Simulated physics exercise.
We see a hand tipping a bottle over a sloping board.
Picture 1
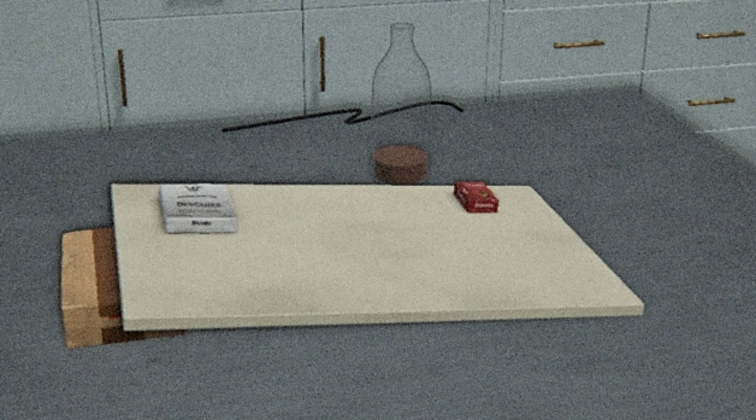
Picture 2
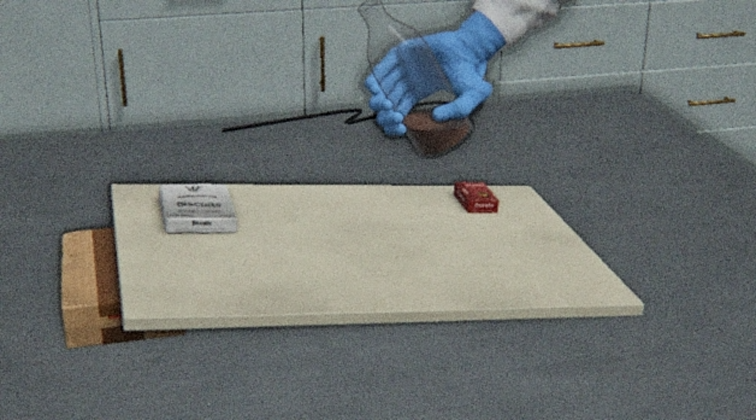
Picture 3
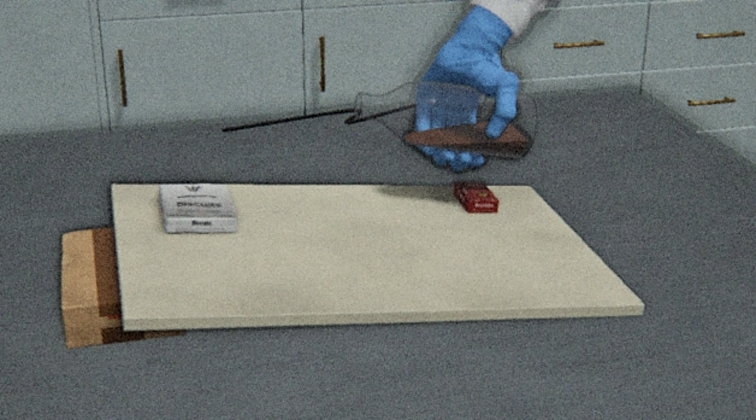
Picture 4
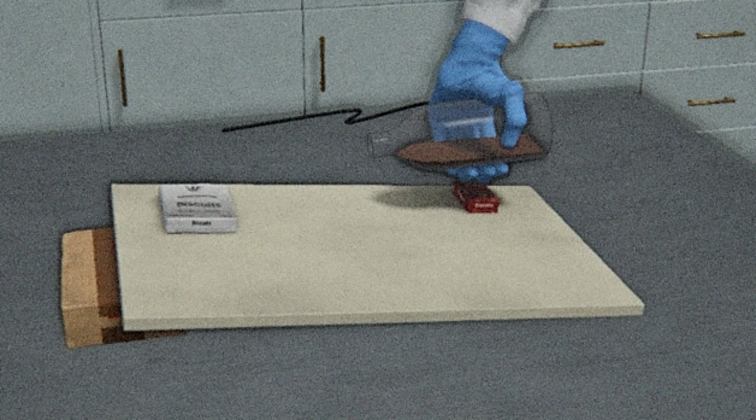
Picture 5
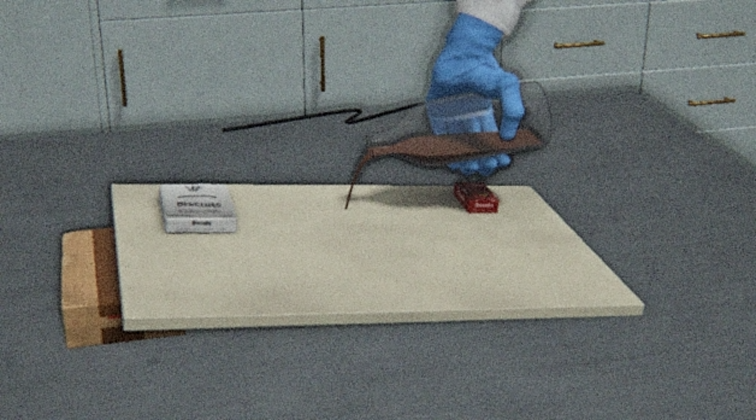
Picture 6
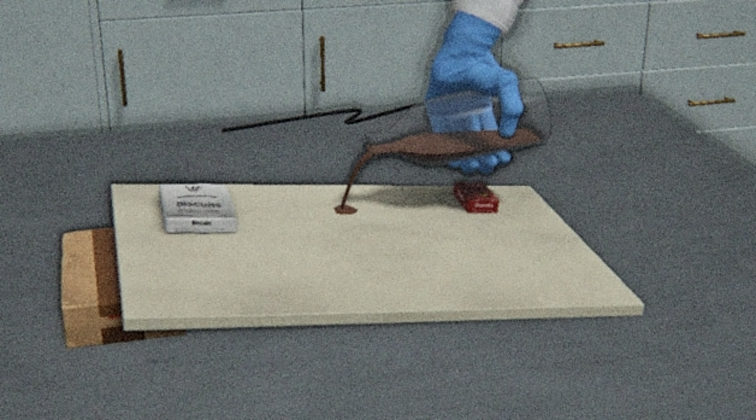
A blue-gloved hand grips a clear bottle holding a little brown liquid and lifts it from behind a pale sloping board. It tips the bottle leftward over the board, near a small red carton, until a thin brown stream pours out and forms a small spot on the surface.
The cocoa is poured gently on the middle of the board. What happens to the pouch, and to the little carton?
The pouch remains untouched; the little carton ends up in the puddle.
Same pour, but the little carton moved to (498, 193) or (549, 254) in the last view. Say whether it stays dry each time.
One: It gets wet. Two: It remains untouched.
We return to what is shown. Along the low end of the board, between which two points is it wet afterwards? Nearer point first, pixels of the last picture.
From about (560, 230) to (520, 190).
Next, it runs down to the right; the pouch is clear of it; the little carton is clear of it.
After that, it runs down to the right and off the end; the pouch is clear of it; the little carton is in it.
Finally, it runs down to the right and off the end; the pouch is clear of it; the little carton is in it.
